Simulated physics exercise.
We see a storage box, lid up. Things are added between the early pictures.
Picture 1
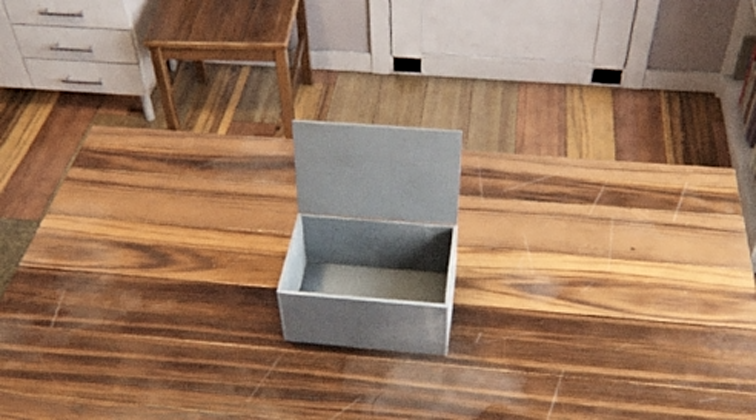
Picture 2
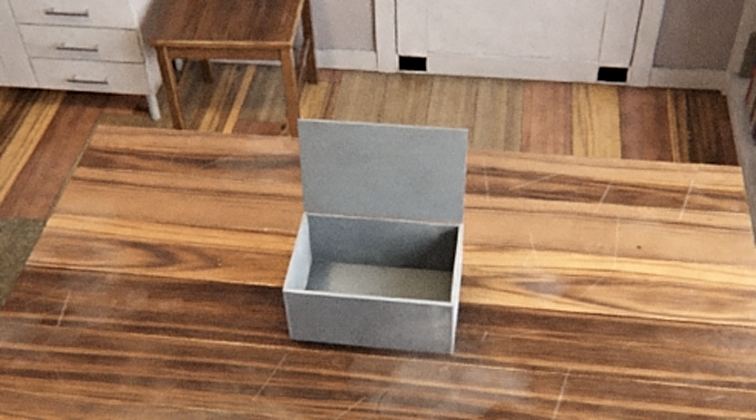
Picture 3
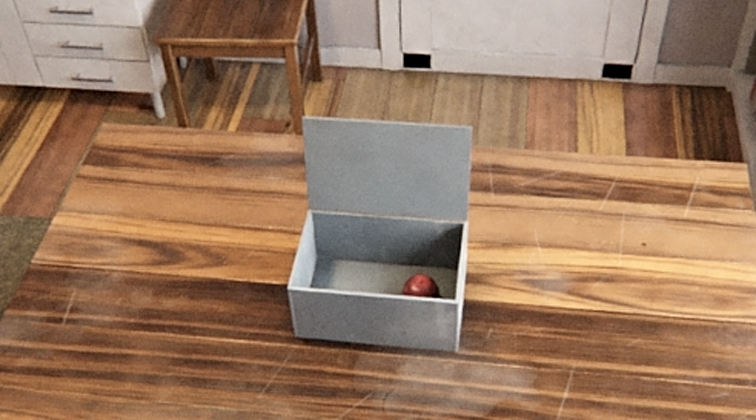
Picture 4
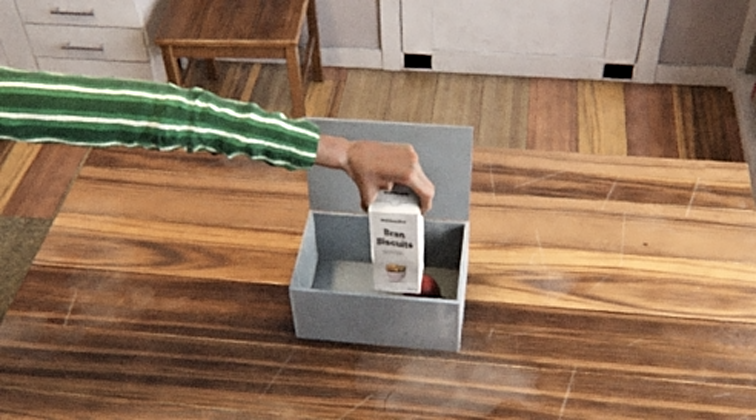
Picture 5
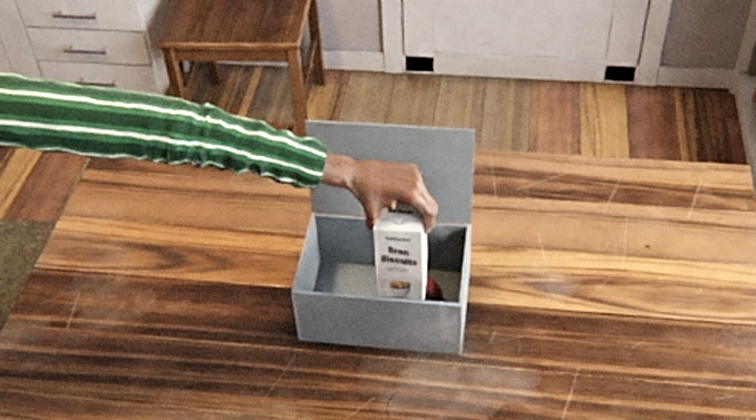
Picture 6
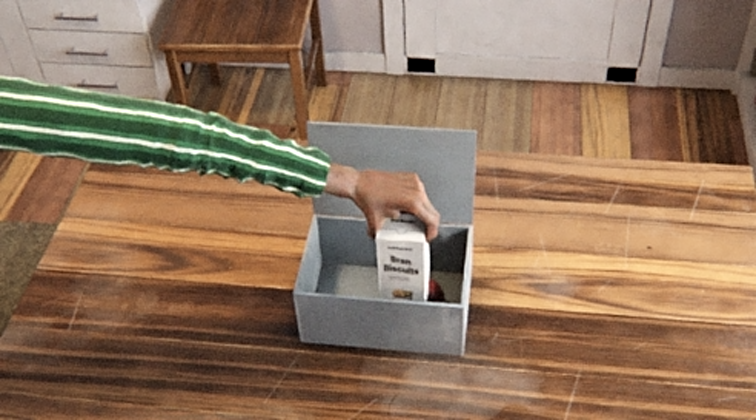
A red ball appears in the open gray box, then a hand lowers a white carton inside.
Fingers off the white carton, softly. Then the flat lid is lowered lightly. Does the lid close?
The lid closes.
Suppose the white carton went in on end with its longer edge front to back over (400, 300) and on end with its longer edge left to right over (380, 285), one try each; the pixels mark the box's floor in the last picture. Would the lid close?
First, it shuts flat; second, it is held up.
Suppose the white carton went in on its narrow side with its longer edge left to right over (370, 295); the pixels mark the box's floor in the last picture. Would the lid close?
Then it sits on the rim.
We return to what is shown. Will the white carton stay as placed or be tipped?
It tips.
Then, 0.60 s later than the last frame, white carton on its side near (369, 282); red apple moved about its own width.
Then, 1.70 s later than the last frame, lid 49° above the rim; white carton on its side near (370, 285); red apple moved about its own width.
When it is over, lid shut; lying over in the box, white carton; moved from the start, red apple. End places, in pixels of the last picture, white carton near (370, 285).
